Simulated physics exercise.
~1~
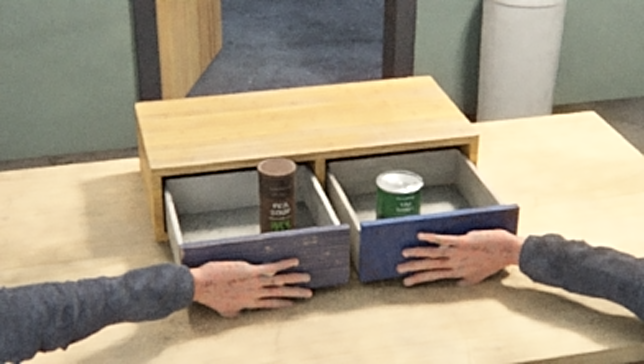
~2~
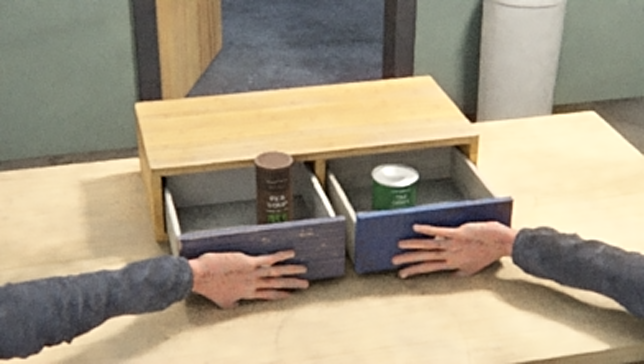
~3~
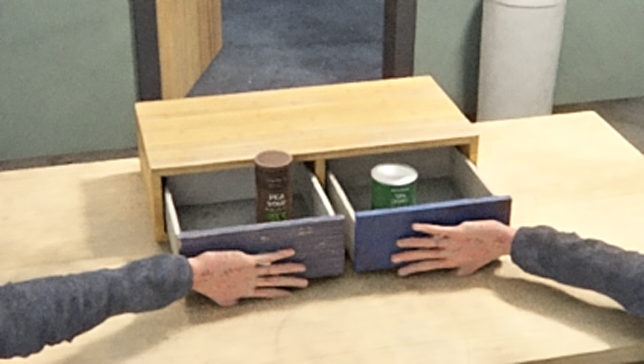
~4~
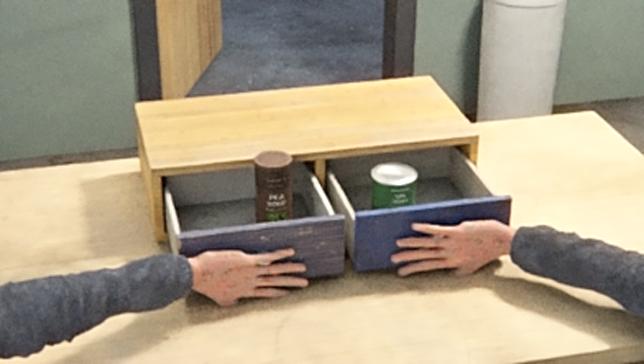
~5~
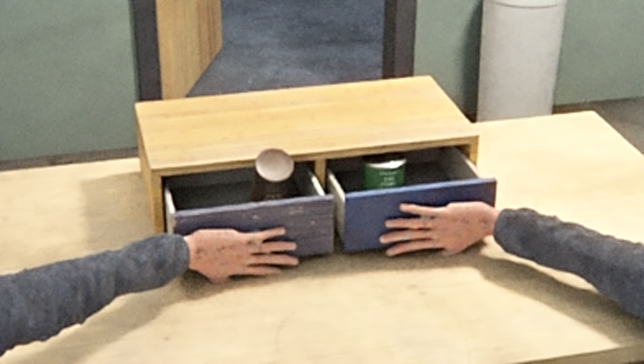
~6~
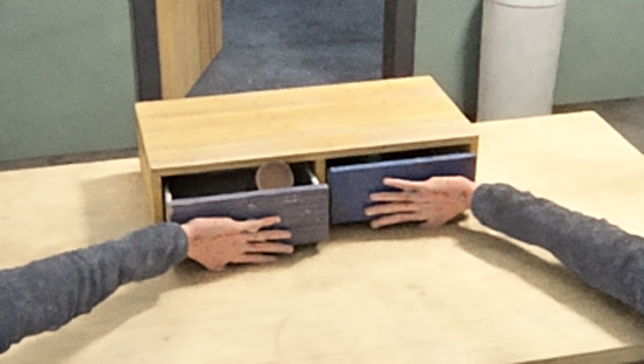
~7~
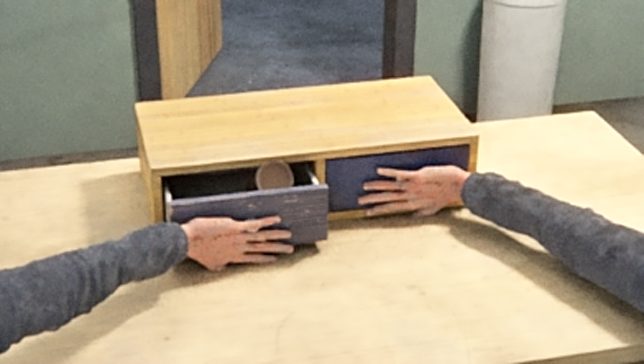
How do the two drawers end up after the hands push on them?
The right drawer ends up shut flush with the chest, while the left drawer stays ajar with the brown tin leaning inside it.
